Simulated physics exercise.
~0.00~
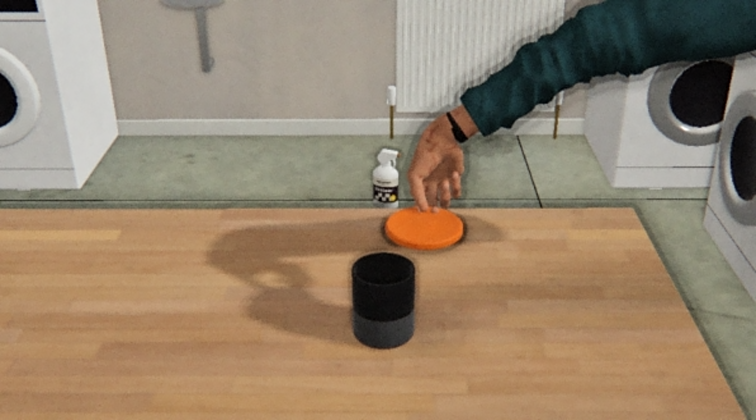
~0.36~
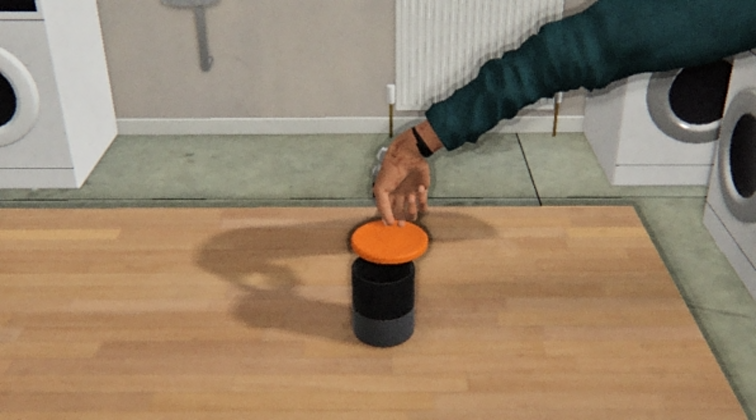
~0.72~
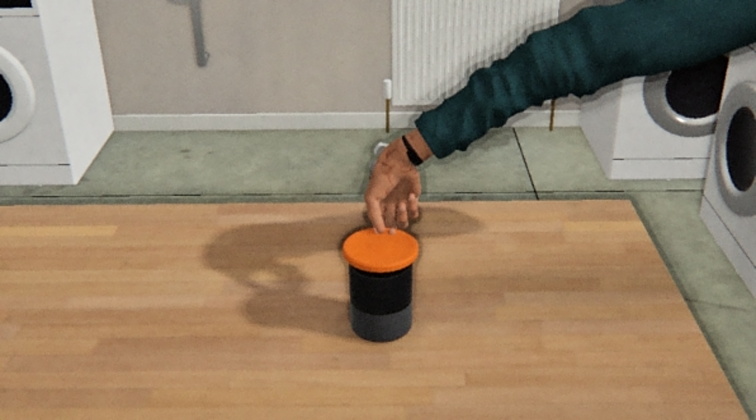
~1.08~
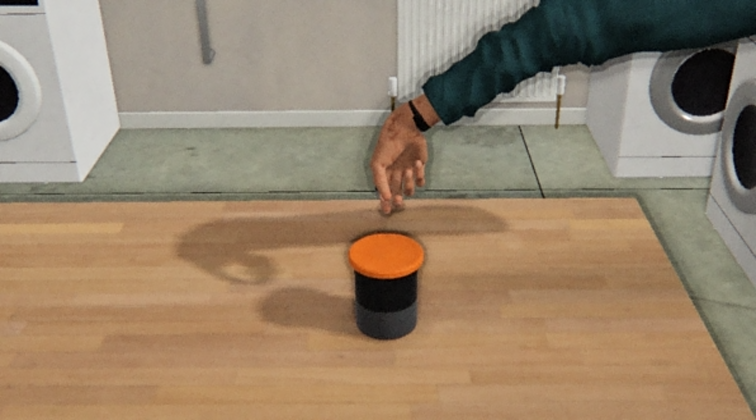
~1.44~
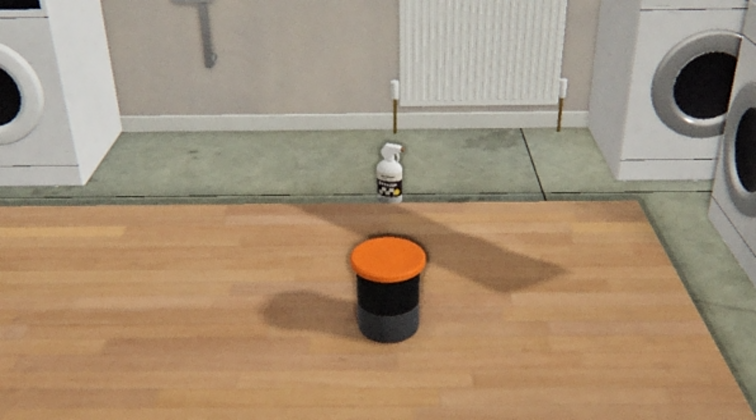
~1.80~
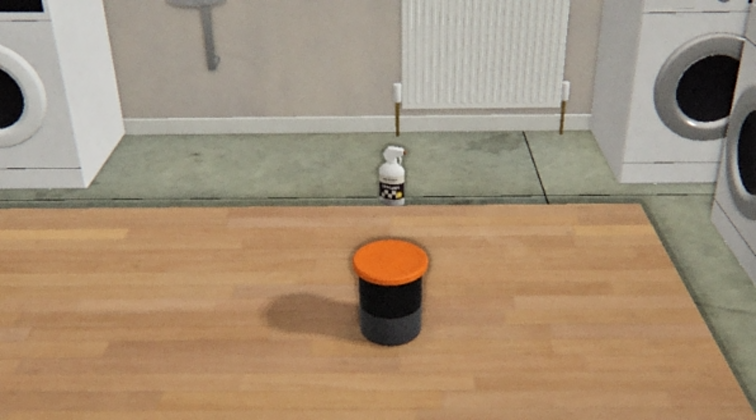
A hand lowering an orange coaster onto an open black container, then letting go and withdrawing, leaving it covering the rim.
